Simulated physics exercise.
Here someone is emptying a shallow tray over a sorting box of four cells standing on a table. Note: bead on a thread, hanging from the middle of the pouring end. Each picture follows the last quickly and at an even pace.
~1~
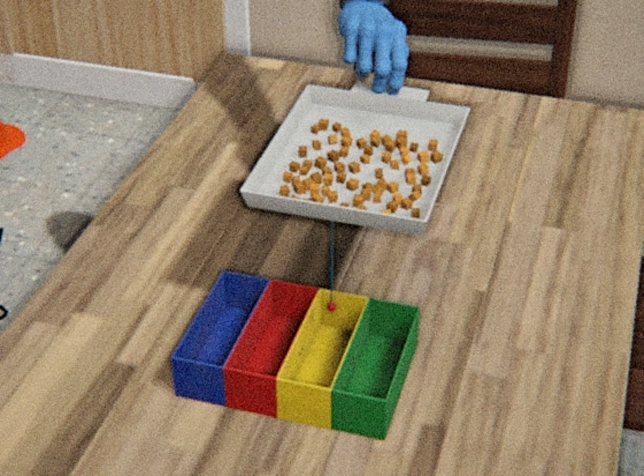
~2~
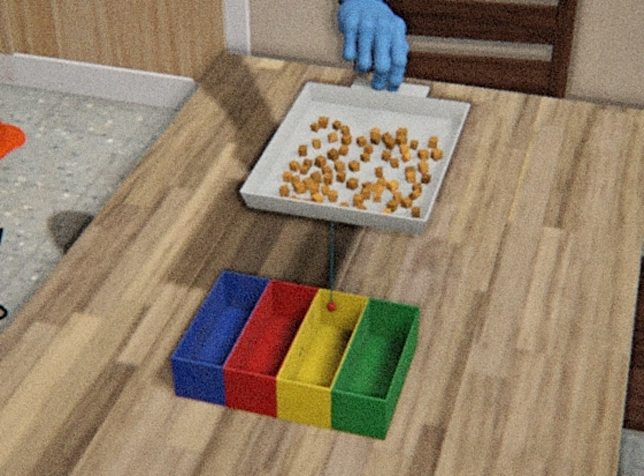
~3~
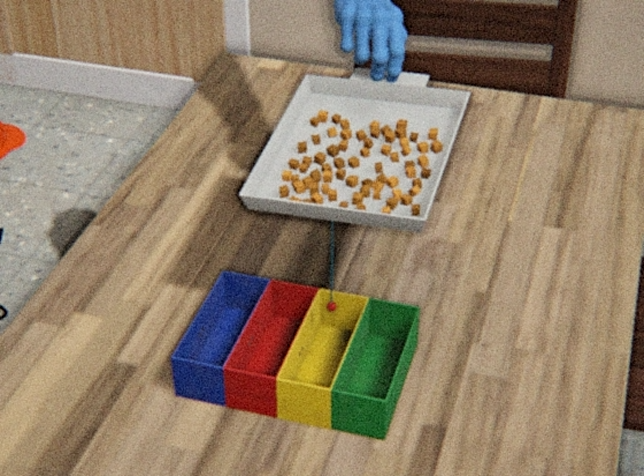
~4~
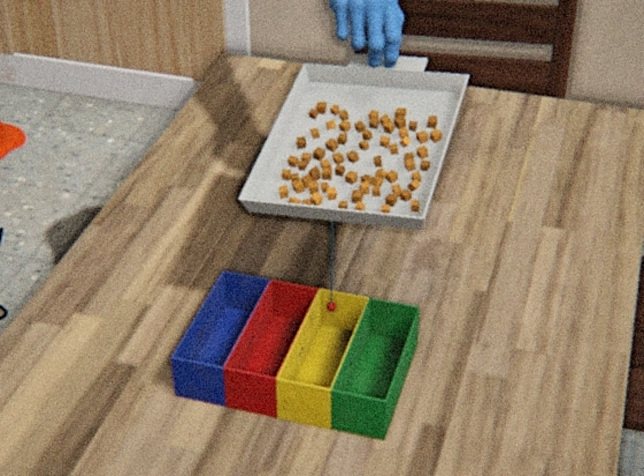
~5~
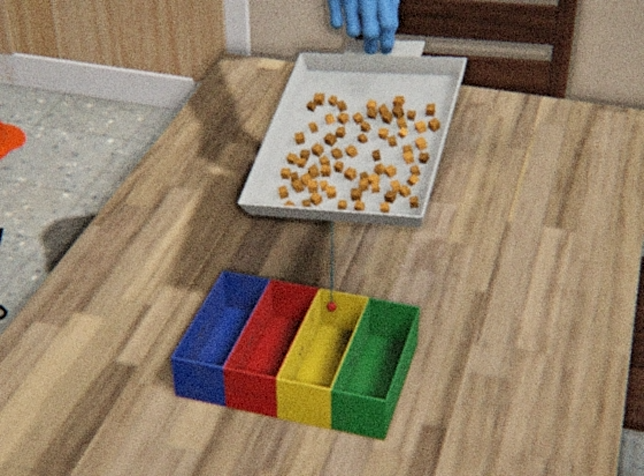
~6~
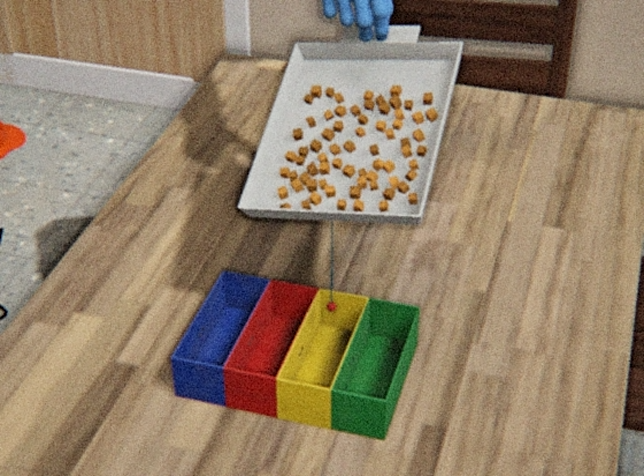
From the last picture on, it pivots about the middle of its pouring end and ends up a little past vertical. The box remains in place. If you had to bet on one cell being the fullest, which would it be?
I would bet on the red cell.
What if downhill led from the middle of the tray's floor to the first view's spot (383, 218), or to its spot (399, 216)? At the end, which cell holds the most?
The green cell; the cell in green.
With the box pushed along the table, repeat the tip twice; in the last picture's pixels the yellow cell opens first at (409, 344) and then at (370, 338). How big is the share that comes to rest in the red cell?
In order: 0 percent and 20 percent.
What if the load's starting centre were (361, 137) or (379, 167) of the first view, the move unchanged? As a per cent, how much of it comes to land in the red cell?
Roughly 50 % and then 40 %.
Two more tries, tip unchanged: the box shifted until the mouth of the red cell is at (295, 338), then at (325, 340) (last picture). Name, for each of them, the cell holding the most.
Case 1 - the blue cell; case 2 - the blue cell.
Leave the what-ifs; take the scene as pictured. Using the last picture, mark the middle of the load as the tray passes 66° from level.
The middle of the pieces shows up near (294, 198).
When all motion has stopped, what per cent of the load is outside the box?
Estimated share: About 0 %.
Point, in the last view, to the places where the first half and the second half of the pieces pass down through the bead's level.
First half (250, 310); second half (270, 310).
Soon, tray tipped steeply; nearly all on the tray; a stray few falling or outside the box.
A while on, tray tipped past a quarter turn; about two thirds on the tray; a small part in the blue cell; a small part in the red cell; a stray few in the yellow cell; a small part falling or outside the box.
Towards the end, tray tipped past a quarter turn; about half in the red cell; about a third in the blue cell; a small part in the yellow cell; a stray few falling or outside the box.
Finally, tray tipped past a quarter turn; about half in the red cell; about a third in the blue cell; a small part in the yellow cell; none in the green cell; a stray few outside the box.
